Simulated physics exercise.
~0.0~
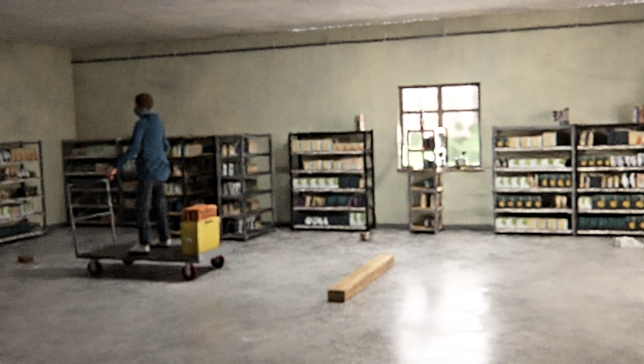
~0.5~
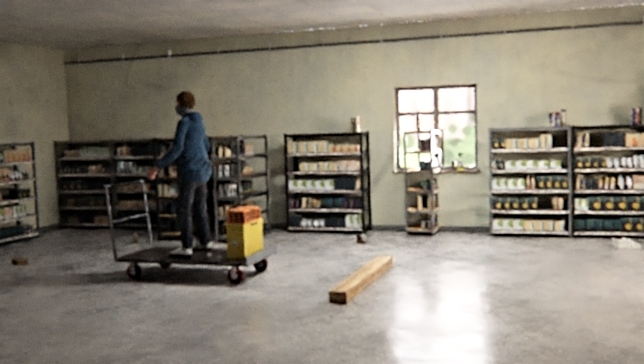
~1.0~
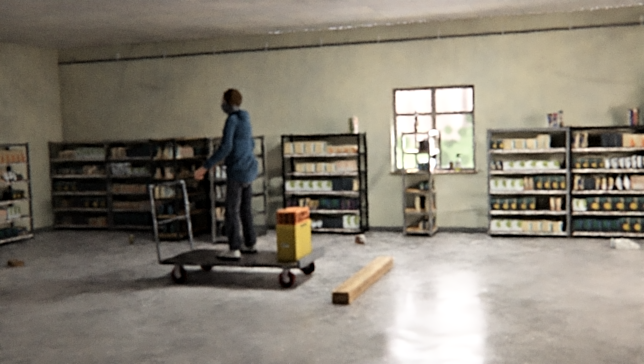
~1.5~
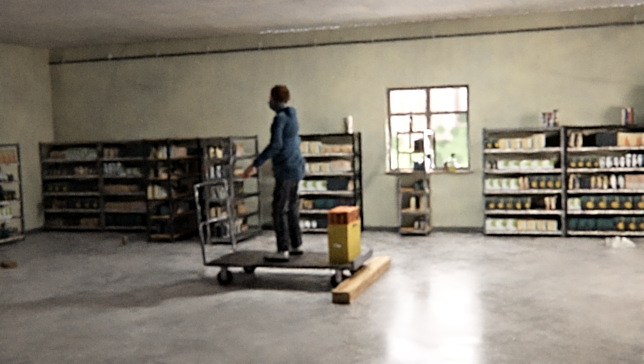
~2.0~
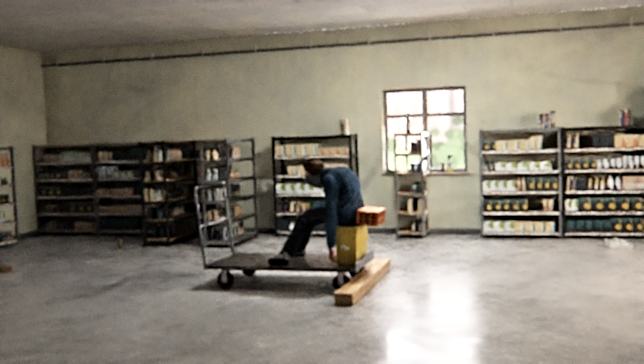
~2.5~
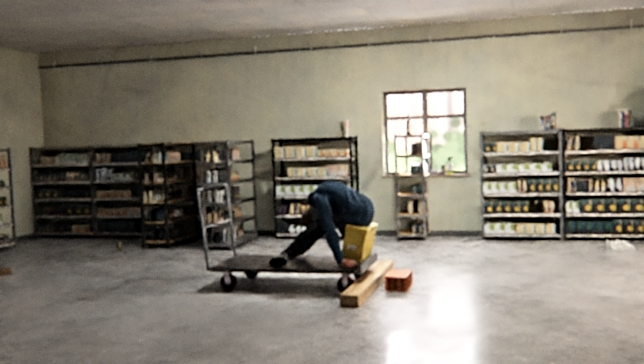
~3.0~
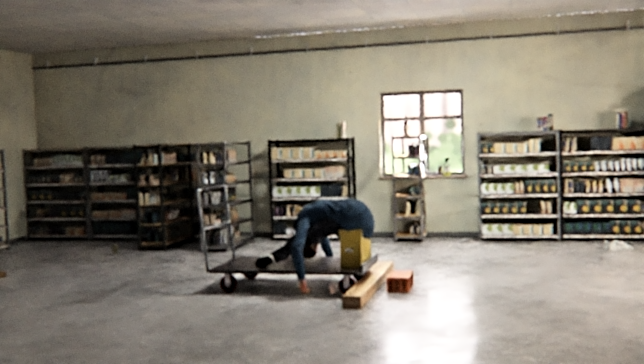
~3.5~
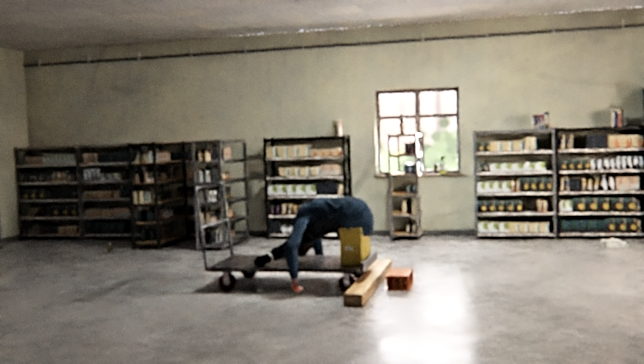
A trolley rolls right into a low kerb, and its rider slumps beside the yellow tote as an orange crate falls off.
